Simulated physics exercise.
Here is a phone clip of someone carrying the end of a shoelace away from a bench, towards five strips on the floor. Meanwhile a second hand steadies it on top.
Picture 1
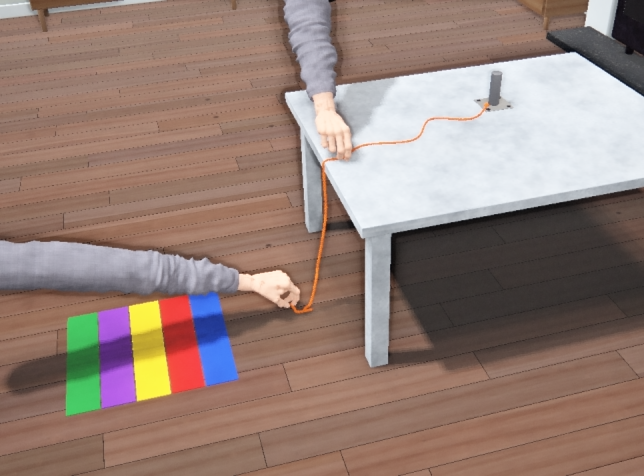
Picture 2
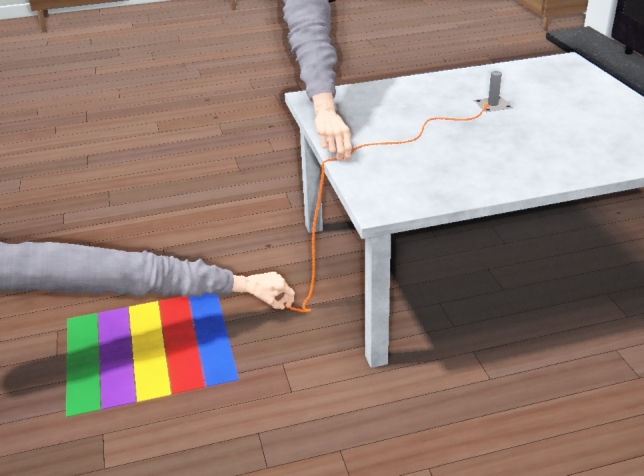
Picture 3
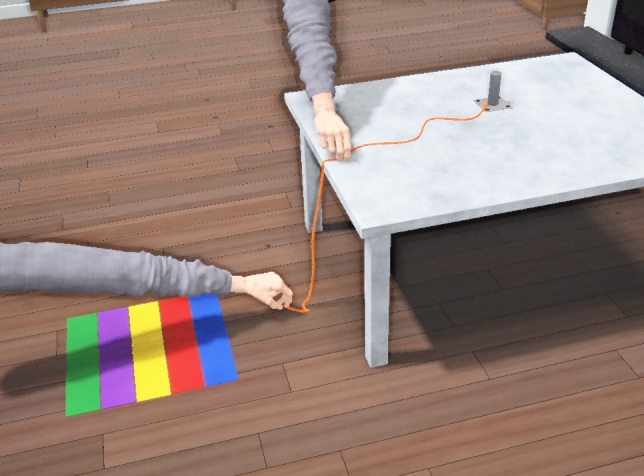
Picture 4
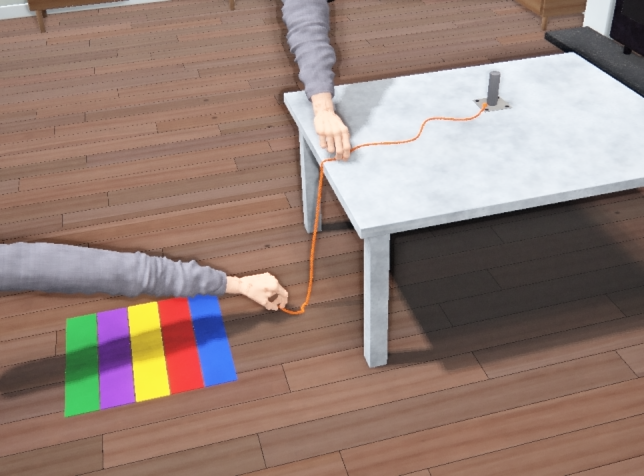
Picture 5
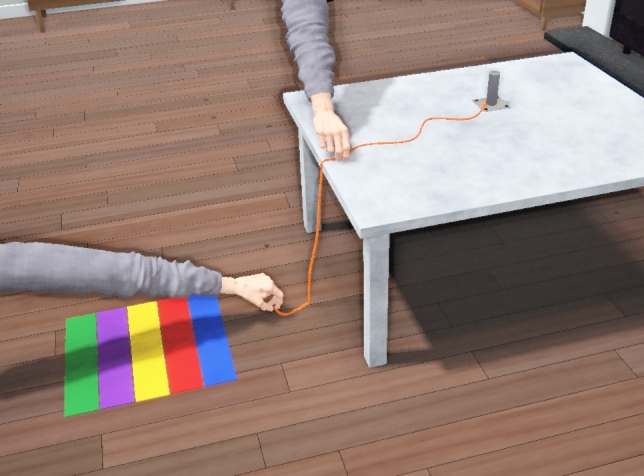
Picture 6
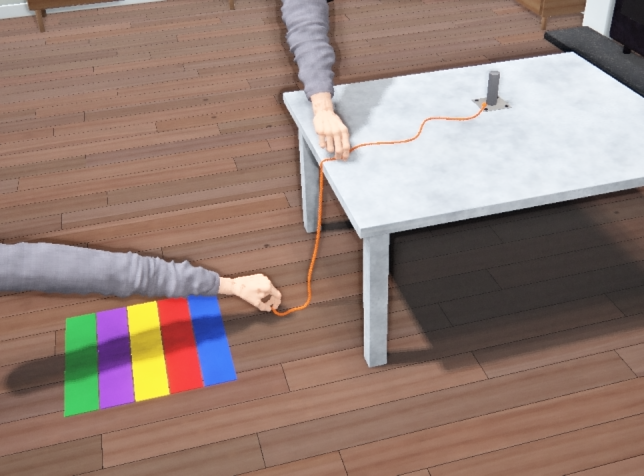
A hand drawing the end of an orange shoelace slightly left near coloured floor strips, while another hand rests on the bench.
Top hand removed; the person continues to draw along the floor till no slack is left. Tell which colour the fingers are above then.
They are above yellow.
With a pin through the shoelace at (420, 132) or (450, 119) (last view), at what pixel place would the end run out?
Try one gives about (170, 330); try two, about (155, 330).
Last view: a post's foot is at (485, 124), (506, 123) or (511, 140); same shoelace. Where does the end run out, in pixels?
It works out at around (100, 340), (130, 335) and (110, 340) for the three tries.
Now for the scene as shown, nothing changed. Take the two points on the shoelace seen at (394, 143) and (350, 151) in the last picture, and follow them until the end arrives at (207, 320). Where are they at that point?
You'll find one close to (365, 141) and the other close to (323, 156).
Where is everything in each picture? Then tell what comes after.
End (291, 304); blue (219, 364); red (185, 371); yellow (152, 378); purple (118, 386); green (83, 393), in the first picture.
End (285, 305); shoelace through (475, 118) (423, 129) (373, 144) (323, 173) (313, 235) (311, 291), in the second picture.
End (283, 306), in the third picture.
End (279, 306); shoelace through (474, 118) (422, 129) (372, 144) (322, 173) (315, 235) (309, 291), in the fourth picture.
End (274, 307), in the fifth picture.
End (272, 307); shoelace through (473, 117) (421, 129) (372, 144) (322, 172) (318, 235) (309, 290), in the sixth picture.
Soon after, end near (207, 320); over blue.
Then, end near (167, 328); over red.
At full stretch, end near (143, 333); over yellow. It gets as far as the yellow strip.
